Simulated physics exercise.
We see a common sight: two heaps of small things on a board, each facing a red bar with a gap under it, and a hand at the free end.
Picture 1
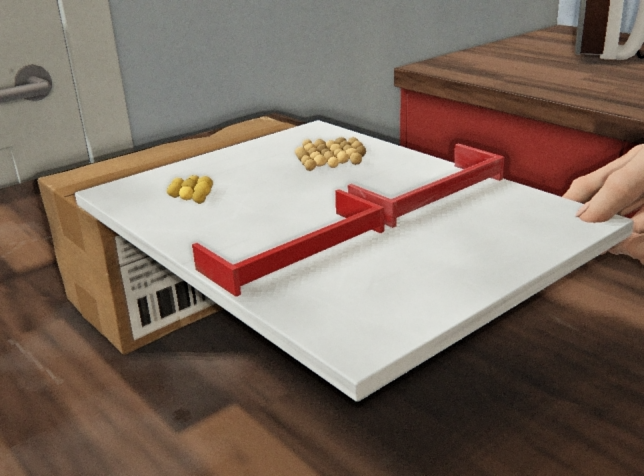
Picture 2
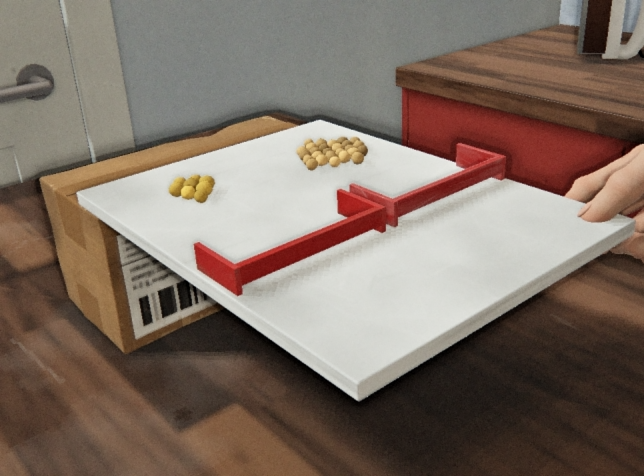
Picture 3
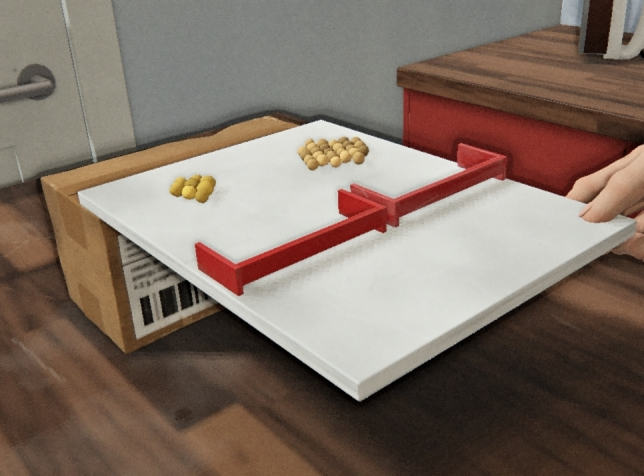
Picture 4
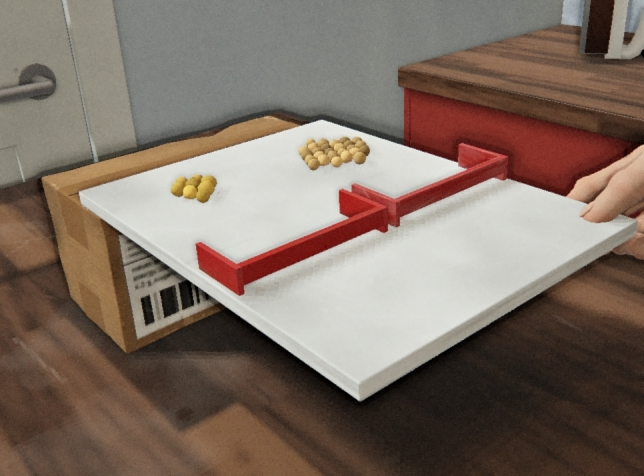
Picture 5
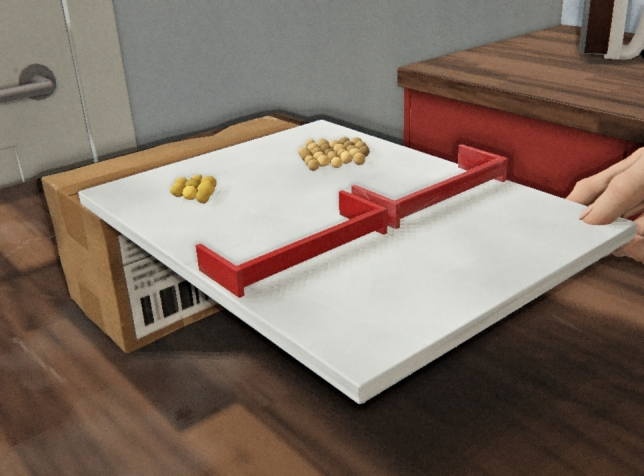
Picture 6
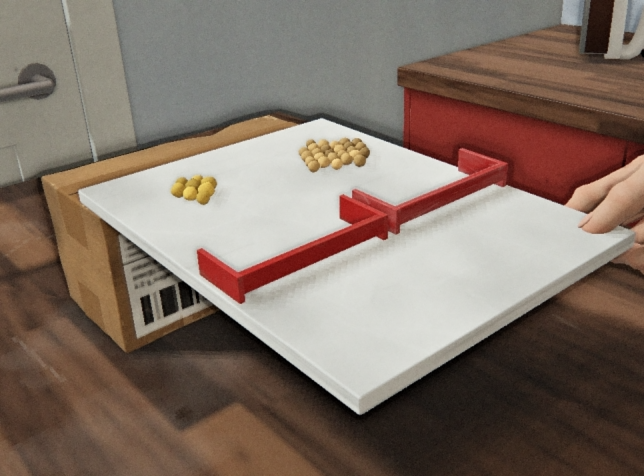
To begin with, a white board rests on a cardboard box, with a small yellow cluster and a larger tan cluster of round pieces behind two red bars, while a hand holds its right end. The board stays almost still, then the hand lowers that end very slightly; both clusters remain in place.
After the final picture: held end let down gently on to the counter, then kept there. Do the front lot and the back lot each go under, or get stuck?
Front lot: Stuck. Back lot: Stuck.
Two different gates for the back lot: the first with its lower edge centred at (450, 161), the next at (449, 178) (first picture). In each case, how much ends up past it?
I'd say around 100 in a hundred, and around 100 in a hundred after that.
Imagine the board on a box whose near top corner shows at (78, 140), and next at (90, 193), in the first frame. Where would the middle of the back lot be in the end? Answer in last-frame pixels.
Case 1 at (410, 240), case 2 at (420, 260).
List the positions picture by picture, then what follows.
The first picture shows held end of the board at (358, 376), level; box at (204, 220), nearly half as high as the board is long; front lot at (190, 187), a few puffed corn balls; back lot at (326, 153), some dried chickpeas; front gate at (312, 244), its slot lower than a piece; back gate at (449, 186), its slot lower than a piece.
The second picture shows held end of the board at (360, 375), level; back lot at (328, 153).
The third picture shows held end of the board at (360, 375), level; front lot at (193, 186).
The fourth picture shows held end of the board at (361, 375), level; back lot at (330, 153).
The fifth picture shows held end of the board at (361, 378), level; front lot at (194, 187).
The sixth picture shows held end of the board at (361, 389), down by 2°; box at (207, 219); front lot at (194, 187), not moving; back lot at (330, 154), not moving; front gate at (316, 251); back gate at (452, 192).
Then, 0.74 s past the last view, board sloping at 15°; front lot on its way down; back lot on its way down.
Then, 1.38 s past the last view, board sloping at 25°; front lot has reached its gate; back lot has reached its gate.
Then, 1.94 s past the last view, board resting at 26°; front lot has reached its gate; back lot has reached its gate.
Finally, board resting at 26°; front lot gathered behind its gate; back lot gathered behind its gate.
